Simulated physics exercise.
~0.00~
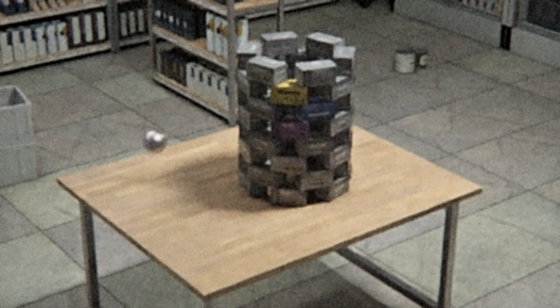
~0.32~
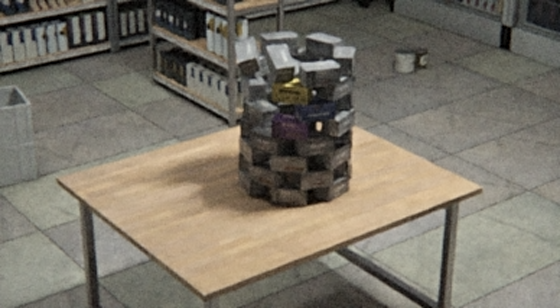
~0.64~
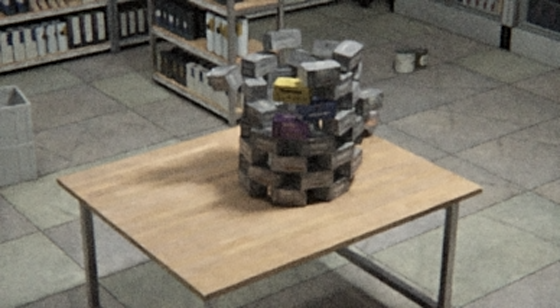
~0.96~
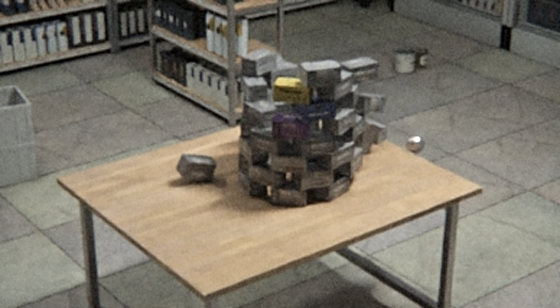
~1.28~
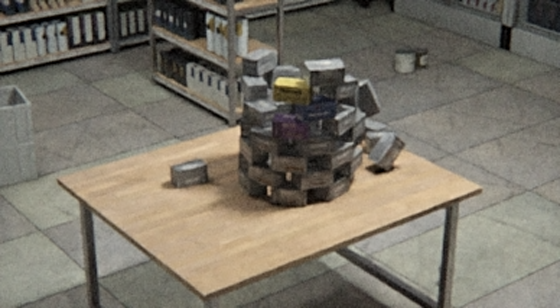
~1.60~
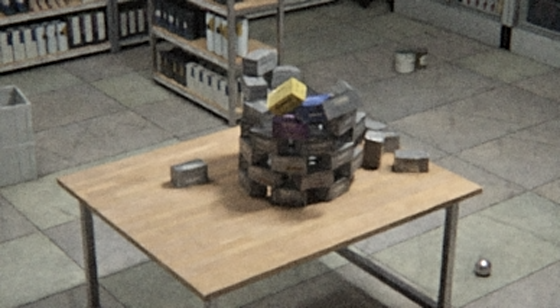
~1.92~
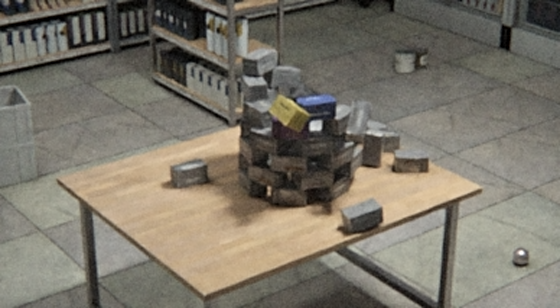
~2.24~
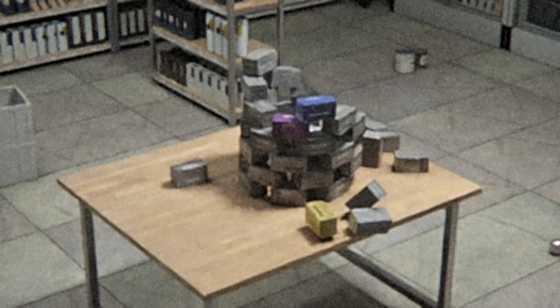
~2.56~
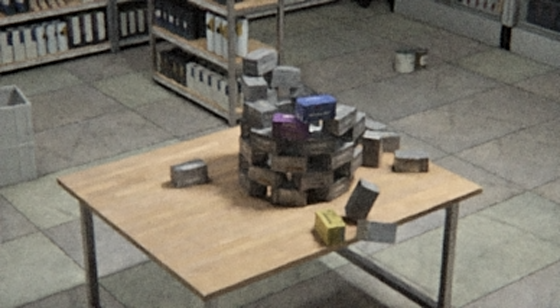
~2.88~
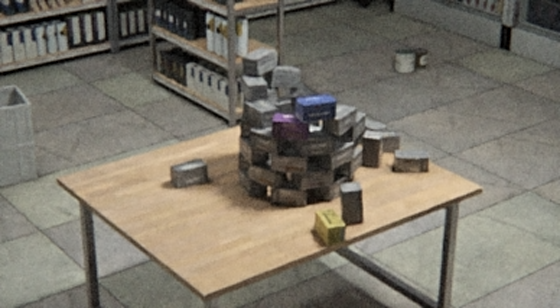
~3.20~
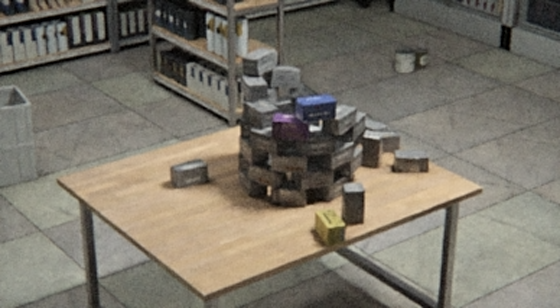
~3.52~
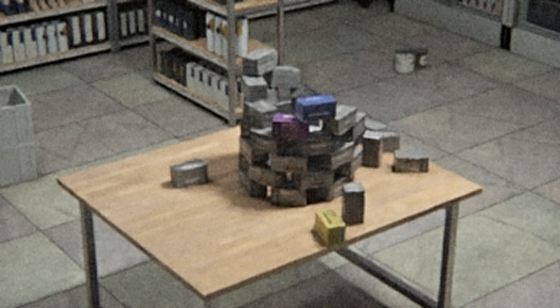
Ring-stacked tower of small packets partly collapsing as a steel ball hits, yellow packet tumbling to the table, blue one staying up.
